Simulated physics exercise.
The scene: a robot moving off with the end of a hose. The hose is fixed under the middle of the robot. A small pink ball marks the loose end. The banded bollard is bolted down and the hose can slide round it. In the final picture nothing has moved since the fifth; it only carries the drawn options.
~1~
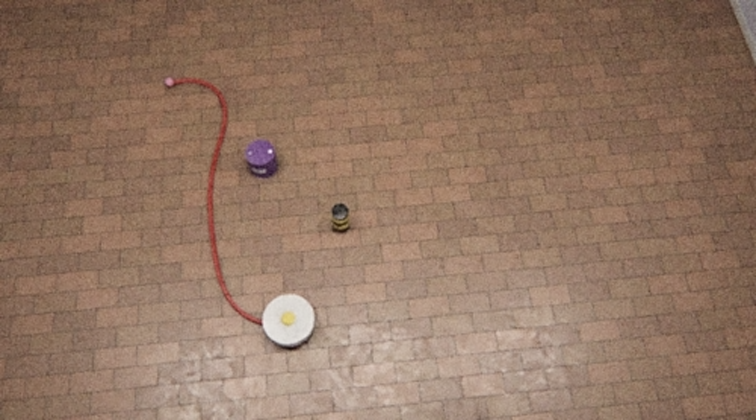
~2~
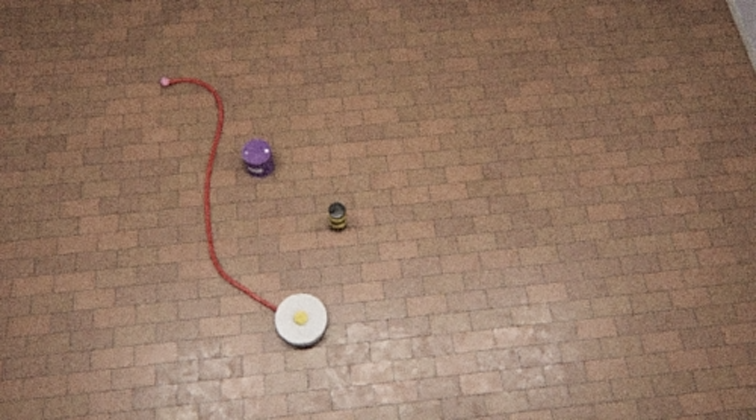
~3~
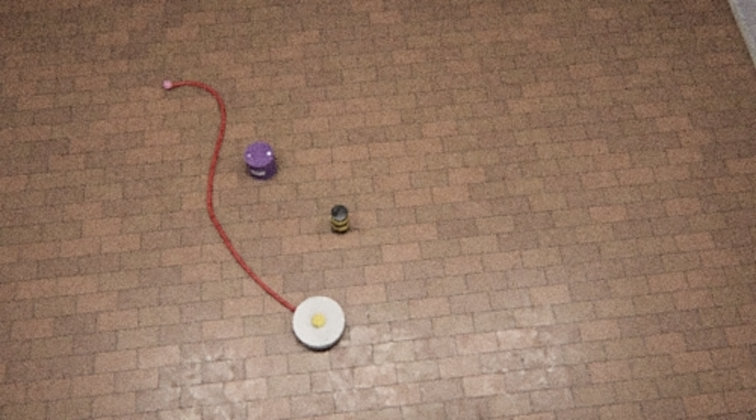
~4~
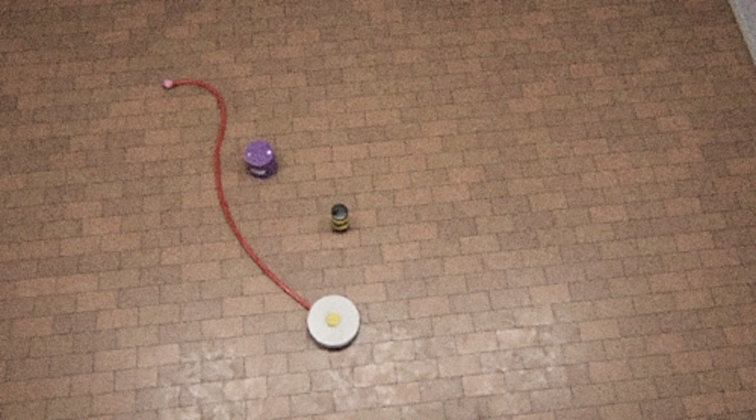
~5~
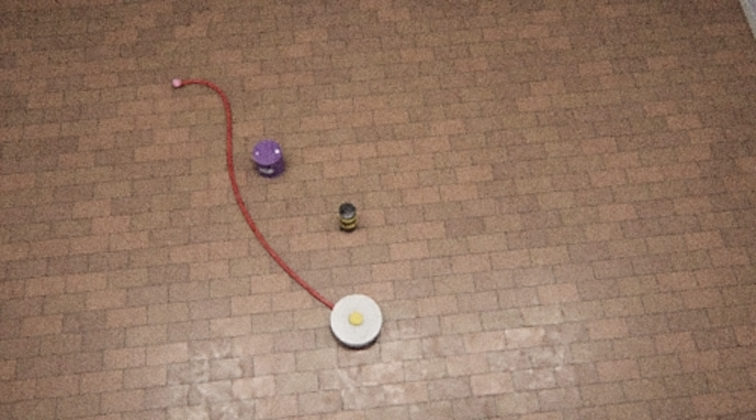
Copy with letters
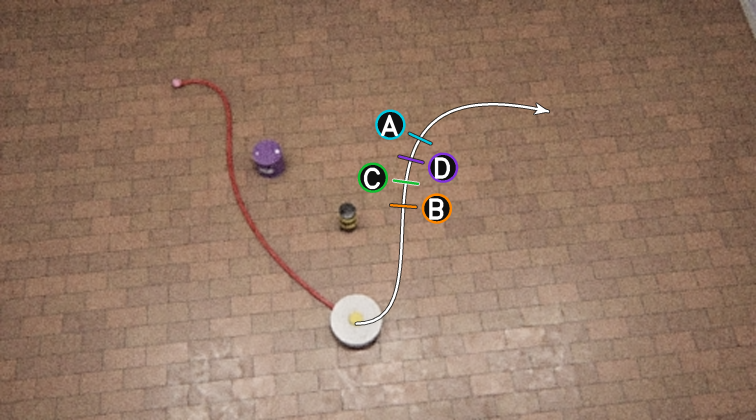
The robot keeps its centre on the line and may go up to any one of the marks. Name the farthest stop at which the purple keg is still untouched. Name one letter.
The farthest safe stop is C.
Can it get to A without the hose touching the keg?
No.
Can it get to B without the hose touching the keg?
Yes.
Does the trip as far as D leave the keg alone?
No.
On the copy, A at (420, 139); B at (403, 206); C at (406, 182); D at (411, 159); the route from (357, 324) via (410, 163) to (548, 111).
On C. First, robot (398, 282), middle of the hose (250, 199), free end (178, 83).
Then, robot (403, 224), middle of the hose (250, 199), free end (178, 83).
Finally, robot (406, 178), middle of the hose (258, 194), free end (178, 83); only the bollard has been touched, if anything.
By contrast, A brings the hose against the keg; B is safe but short; D brings the hose against the keg.
